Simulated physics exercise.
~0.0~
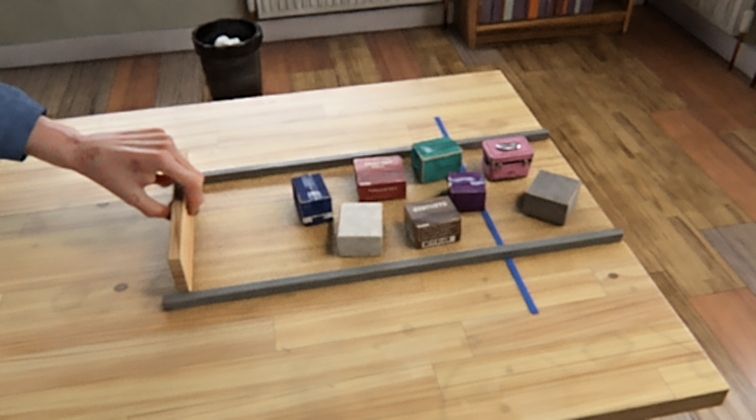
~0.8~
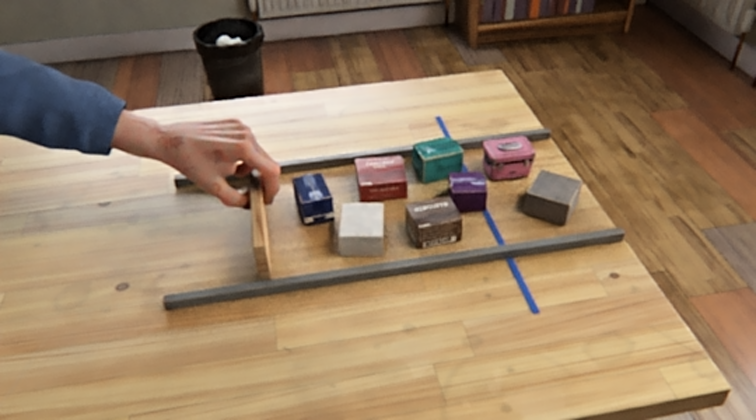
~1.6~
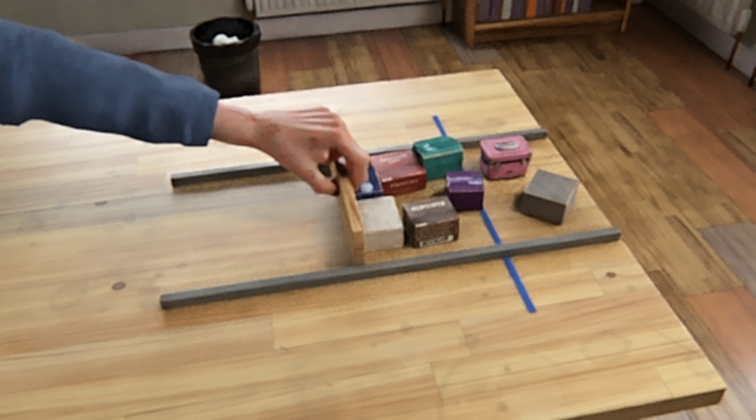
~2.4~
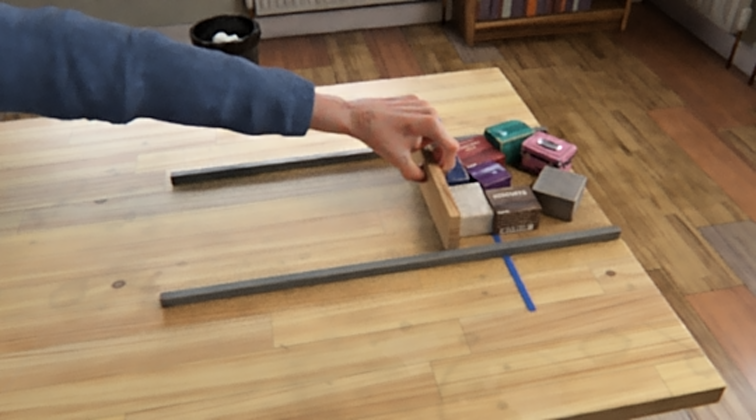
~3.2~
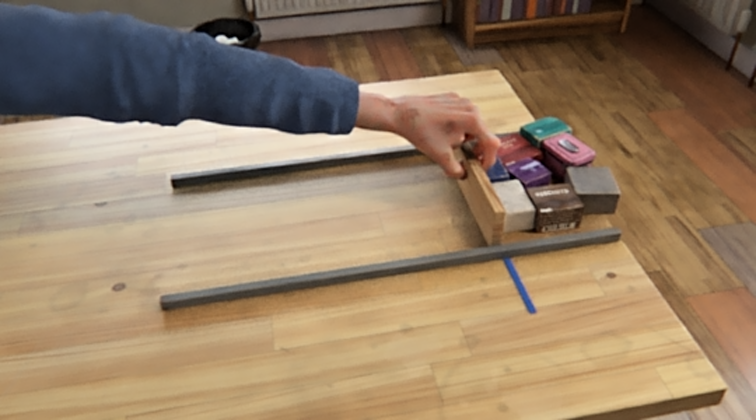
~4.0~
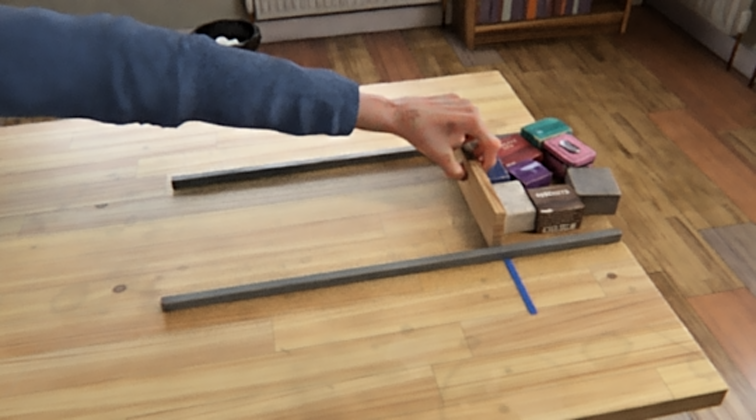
A wooden board, held upright by a hand, slides right between two dark rails on a table, gathering small colourful boxes and blocks and pushing them past a blue tape line. It stops with the items bunched near the table's edge, and none fall off.
